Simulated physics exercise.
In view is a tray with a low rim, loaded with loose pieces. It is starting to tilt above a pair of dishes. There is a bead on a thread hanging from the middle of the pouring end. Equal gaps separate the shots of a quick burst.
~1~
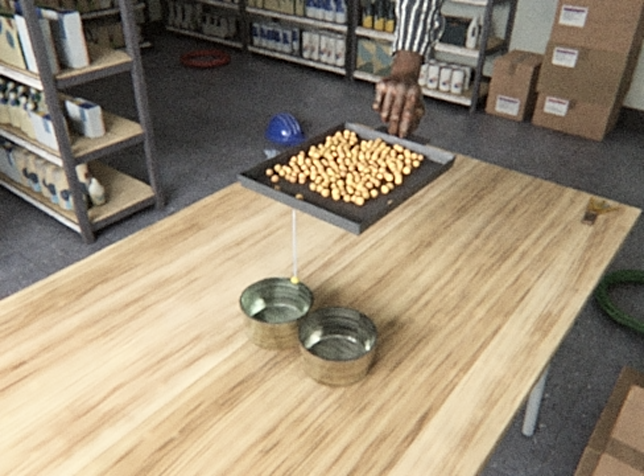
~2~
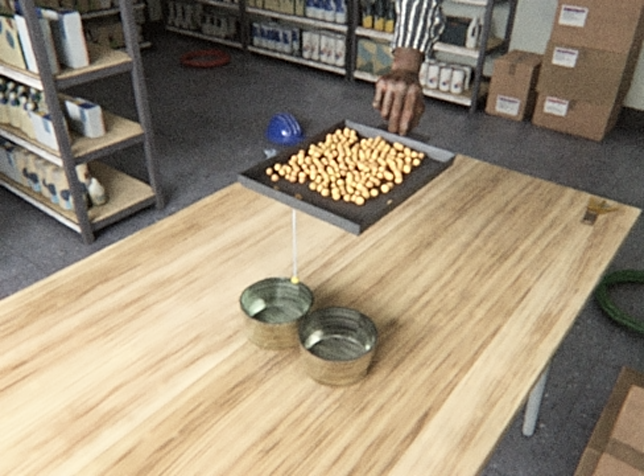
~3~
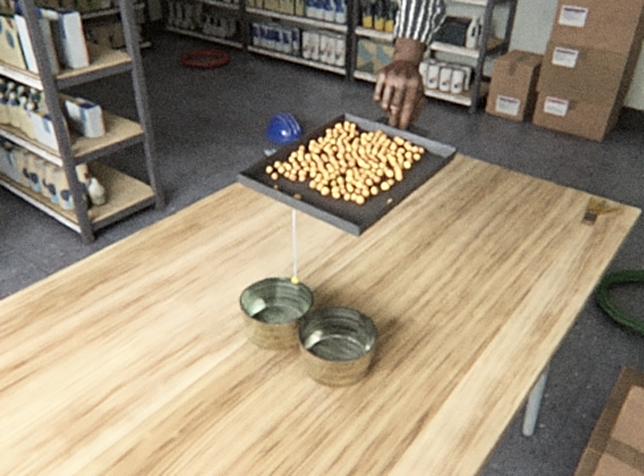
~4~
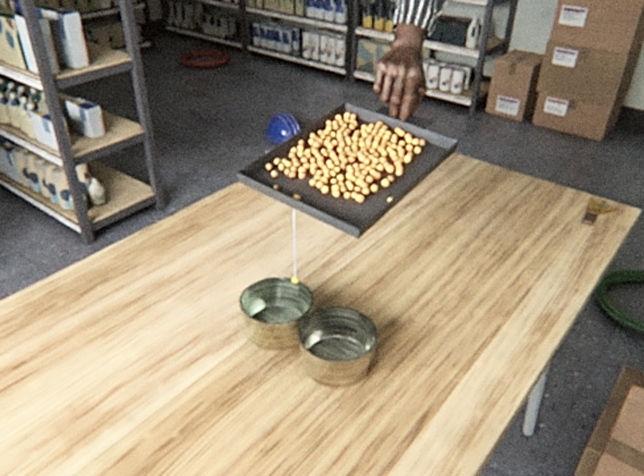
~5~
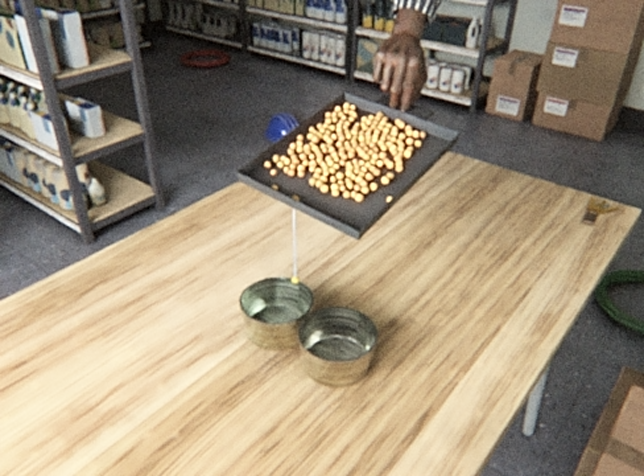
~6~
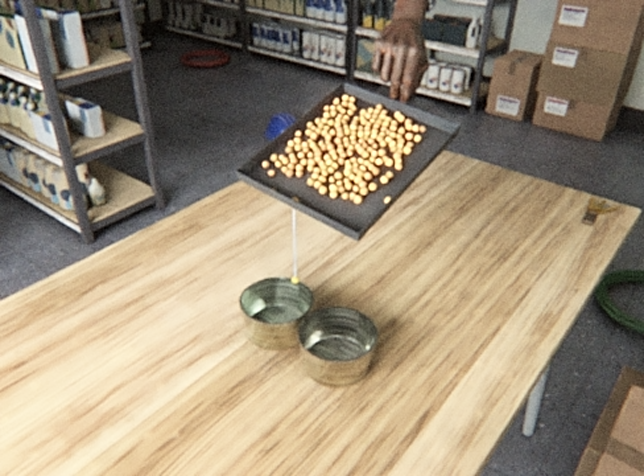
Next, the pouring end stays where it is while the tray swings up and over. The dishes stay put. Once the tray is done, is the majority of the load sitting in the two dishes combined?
I expect the catch to be a majority.
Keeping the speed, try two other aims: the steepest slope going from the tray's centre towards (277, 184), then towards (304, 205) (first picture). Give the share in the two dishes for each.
About 0 % and about 50 %.
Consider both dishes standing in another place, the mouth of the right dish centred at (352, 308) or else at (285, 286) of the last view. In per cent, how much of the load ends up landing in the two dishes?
Trial 1 around 30 percent, trial 2 around 0 percent.
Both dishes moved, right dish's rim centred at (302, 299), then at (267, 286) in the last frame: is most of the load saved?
Result - try one, below the halfway mark; try two, below the halfway mark.
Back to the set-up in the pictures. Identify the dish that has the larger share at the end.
I'd say more ends in the right-side one.
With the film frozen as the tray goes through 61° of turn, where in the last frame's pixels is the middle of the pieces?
The middle of the pieces shows up near (327, 205).
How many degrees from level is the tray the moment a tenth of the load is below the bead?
It sits at roughly 65°.
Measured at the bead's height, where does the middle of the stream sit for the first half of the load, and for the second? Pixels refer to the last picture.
About (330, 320) to begin with, then about (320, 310).
Just after the last frame, tray tipped steeply; the larger part on the tray; about a tenth in the right dish; just a few in the left dish; just a few outside both; about a tenth in the air.
A moment on, tray tipped past a quarter turn; roughly a quarter on the tray; roughly half in the right dish; about a tenth in the left dish; about a tenth outside both; roughly a quarter in the air.
Further on, tray tipped past a quarter turn; roughly two thirds in the right dish; roughly a quarter in the left dish; about a tenth outside both.
When it is over, tray tipped past a quarter turn; roughly two thirds in the right dish; roughly a quarter in the left dish; about a tenth outside both.
